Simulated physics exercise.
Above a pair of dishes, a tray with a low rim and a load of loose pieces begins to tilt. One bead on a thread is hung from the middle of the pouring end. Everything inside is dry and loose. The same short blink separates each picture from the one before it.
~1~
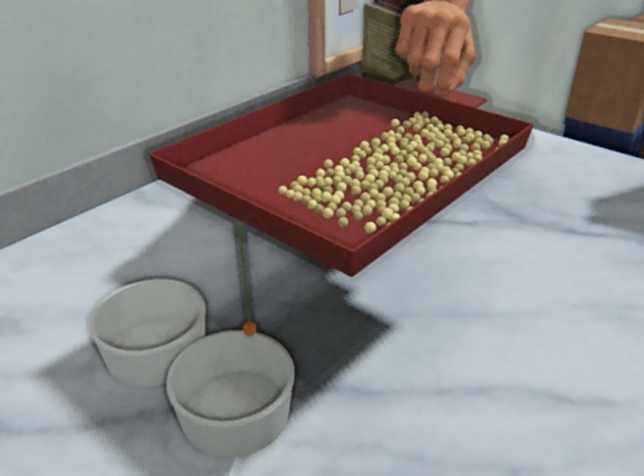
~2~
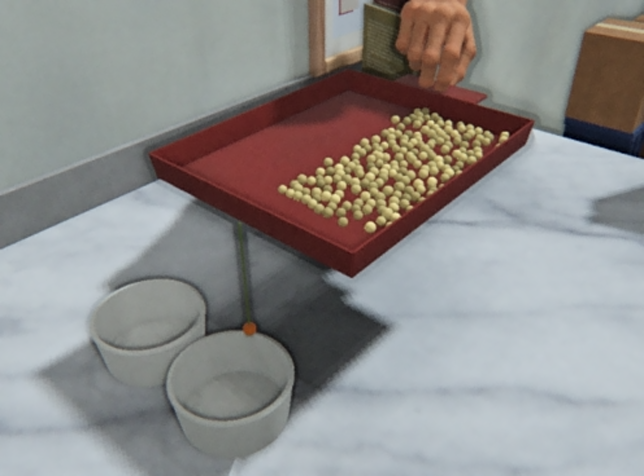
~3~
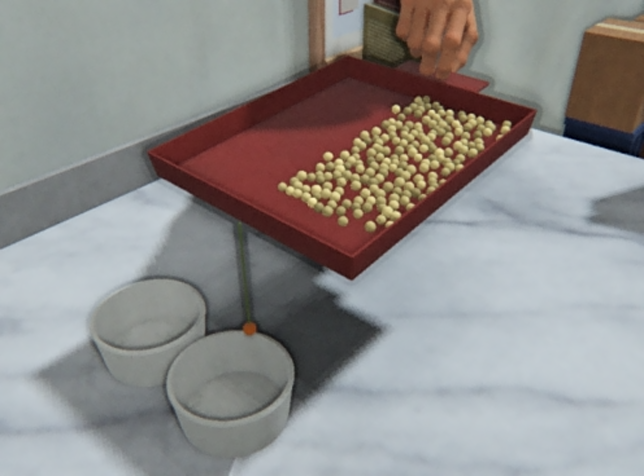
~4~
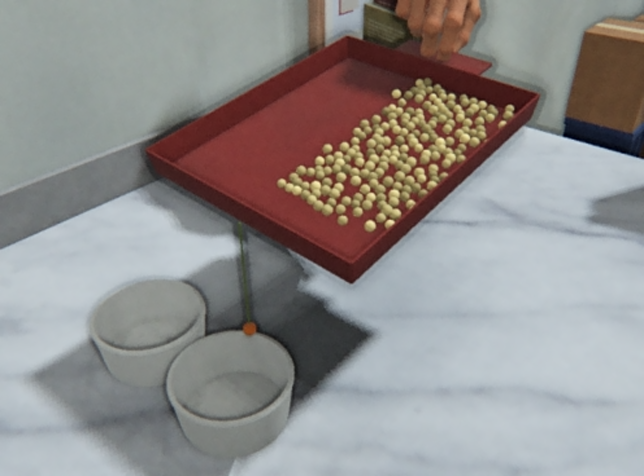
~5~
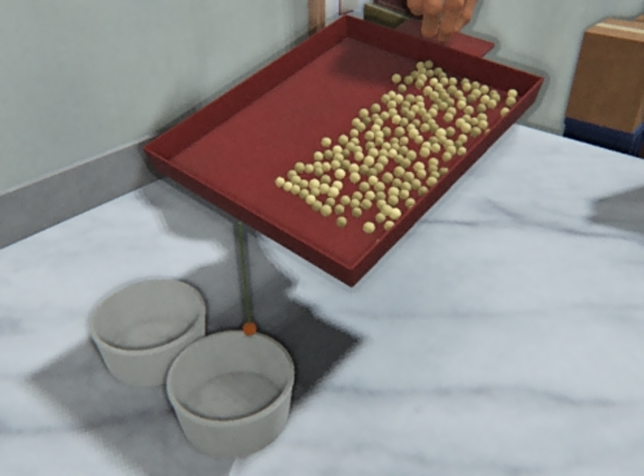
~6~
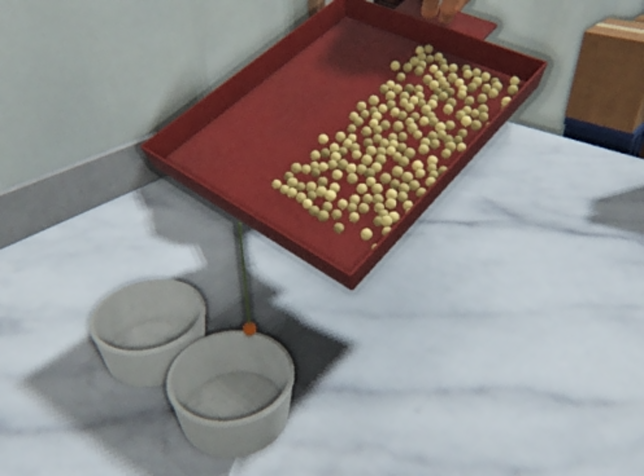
A hand steadily tilts a red tray of pale beans above two small dishes.
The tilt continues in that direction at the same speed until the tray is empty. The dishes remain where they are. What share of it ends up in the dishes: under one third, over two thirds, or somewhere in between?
Between both dishes you'd find a little less than a third or even fewer.
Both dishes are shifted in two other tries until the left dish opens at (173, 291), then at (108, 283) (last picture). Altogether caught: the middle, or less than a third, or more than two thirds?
In order: Less than a third, then below one third.
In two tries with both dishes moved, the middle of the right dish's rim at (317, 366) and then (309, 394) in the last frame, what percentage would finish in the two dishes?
I'd expect some 40 percent, and then some 80 percent.
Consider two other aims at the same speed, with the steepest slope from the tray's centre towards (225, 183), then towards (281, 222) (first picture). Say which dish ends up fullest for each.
Result 1: The left-hand one; result 2: The right-hand one.
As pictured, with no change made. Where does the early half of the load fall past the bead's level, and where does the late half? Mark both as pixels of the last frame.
First roughly (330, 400), then roughly (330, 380).
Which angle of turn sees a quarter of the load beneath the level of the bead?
Around 95 degrees of turn.
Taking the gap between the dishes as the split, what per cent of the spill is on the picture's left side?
Close to 10 per cent.
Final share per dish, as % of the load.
Final share: Left dish at 0 per cent, right dish at 10 per cent.
Just after the last frame, tray tipped steeply; almost all on the tray; about a tenth in the air.
A moment on, tray tipped right over; roughly half on the tray; roughly a quarter outside both; about a tenth in the air.
Further on, tray tipped past a quarter turn; about a tenth in the right dish; almost all outside both.
When it is over, tray tipped past a quarter turn; about a tenth in the right dish; not one in the left dish; almost all outside both.
